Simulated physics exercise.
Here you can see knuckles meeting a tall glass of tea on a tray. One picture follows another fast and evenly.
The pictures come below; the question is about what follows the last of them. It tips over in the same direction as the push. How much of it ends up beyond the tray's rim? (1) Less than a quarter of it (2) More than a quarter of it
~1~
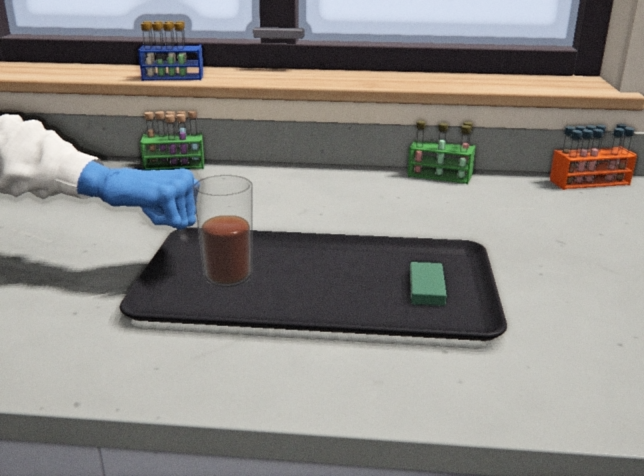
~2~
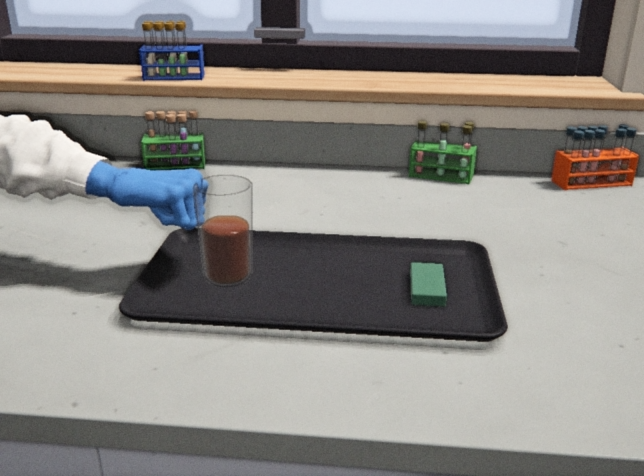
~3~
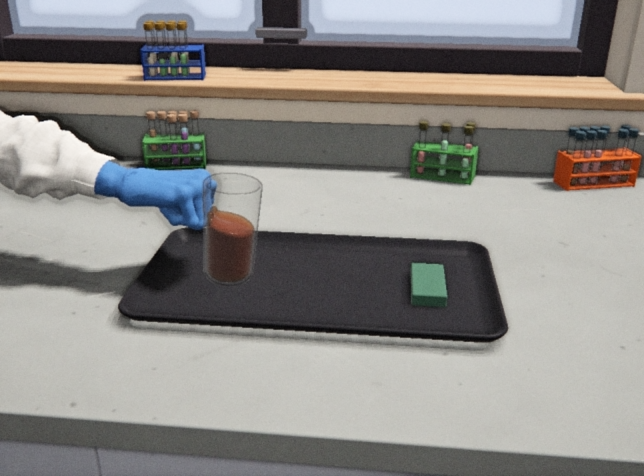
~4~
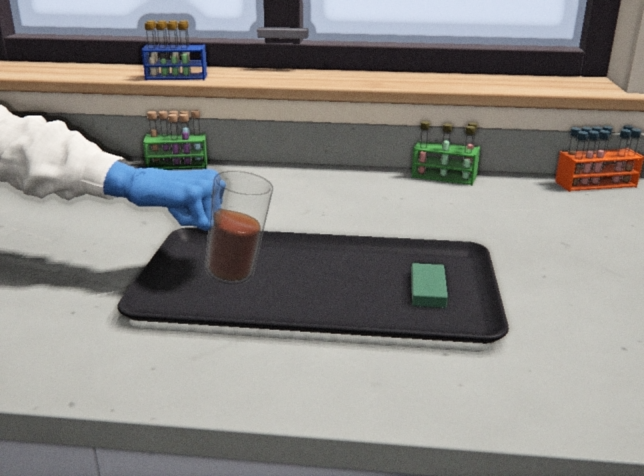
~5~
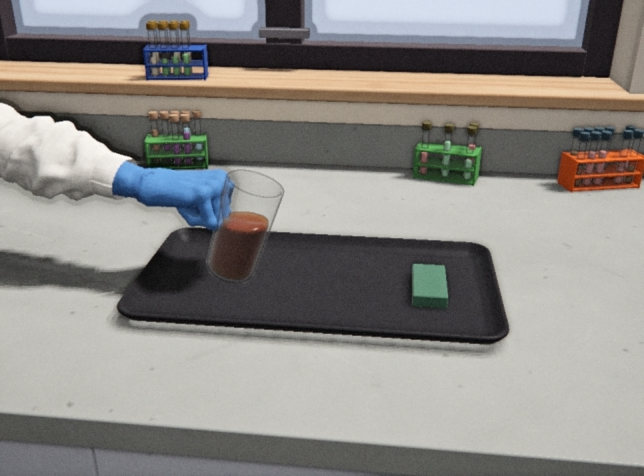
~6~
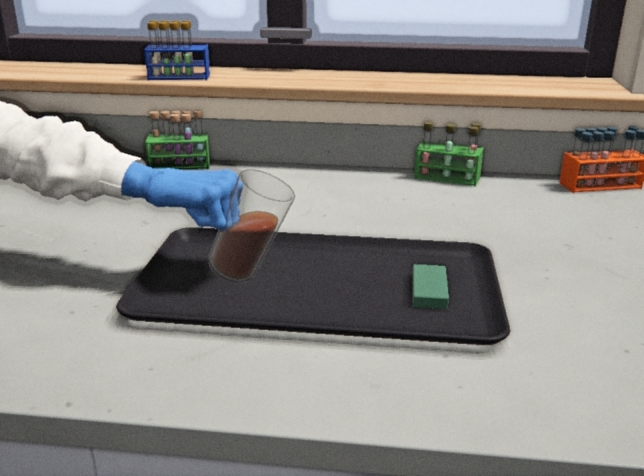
Less than a quarter of it (1).
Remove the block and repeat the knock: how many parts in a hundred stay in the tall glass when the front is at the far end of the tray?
65 %, roughly.
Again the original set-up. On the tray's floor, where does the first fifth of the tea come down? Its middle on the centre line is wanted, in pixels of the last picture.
Around (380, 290).
A moment on, the tall glass is falling and 100 per cent is in the glass, 0 on the tray and 0 above or beyond its rim.
Next, the tall glass lies on its side and 98 per cent is in the glass, 1 on the tray and 1 above or beyond its rim.
Then the tall glass lies on its side and 56 per cent is in the glass, 30 on the tray and 14 above or beyond its rim.
Later the tall glass lies on its side and 28 per cent is in the glass, 61 on the tray and 11 above or beyond its rim.
Finally, 92 per cent is held by tray and glass, 8 is off the tray.
